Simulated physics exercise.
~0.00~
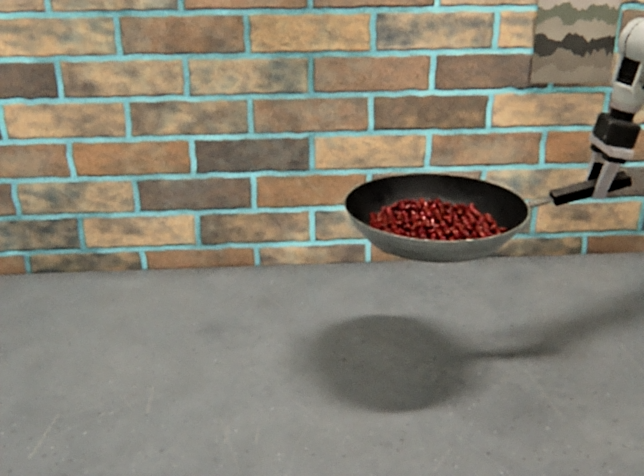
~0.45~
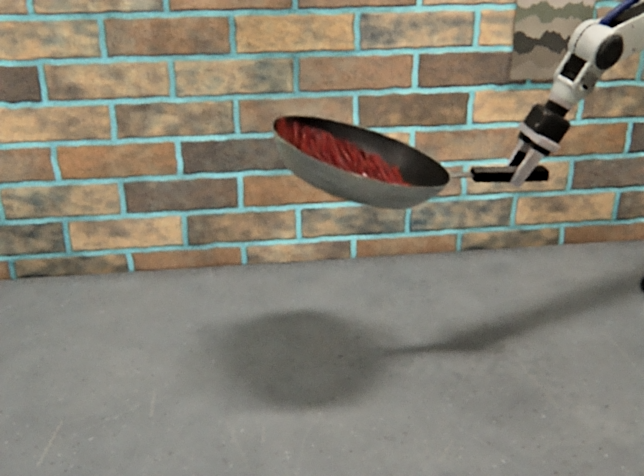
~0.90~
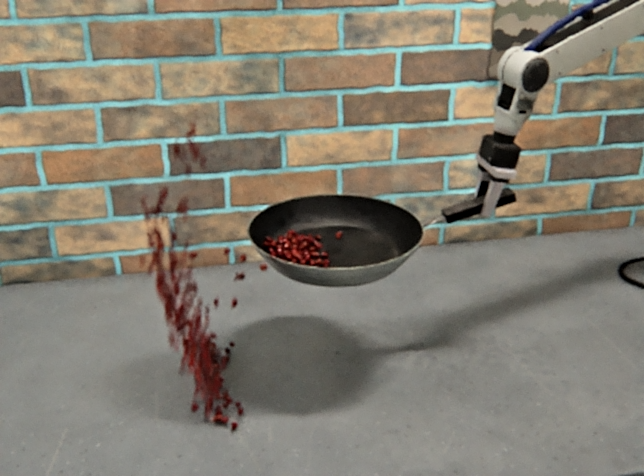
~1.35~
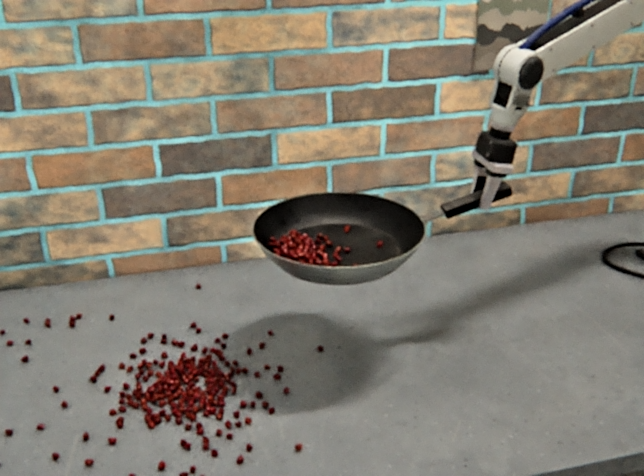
A grey tabletop stands before a brick wall with turquoise mortar, seen from slightly above as the view drifts gently sideways. A white and black robot arm on the right holds a dark frying pan with a grey outside, heaped with dark red beans. The arm swings the pan left and upward, tilting it, and the beans slide up toward its far left side. As the pan drops and levels, a long stream of beans flies over the left edge and falls. Most end scattered across the tabletop at the lower left, while a smaller pile stays in the level pan.
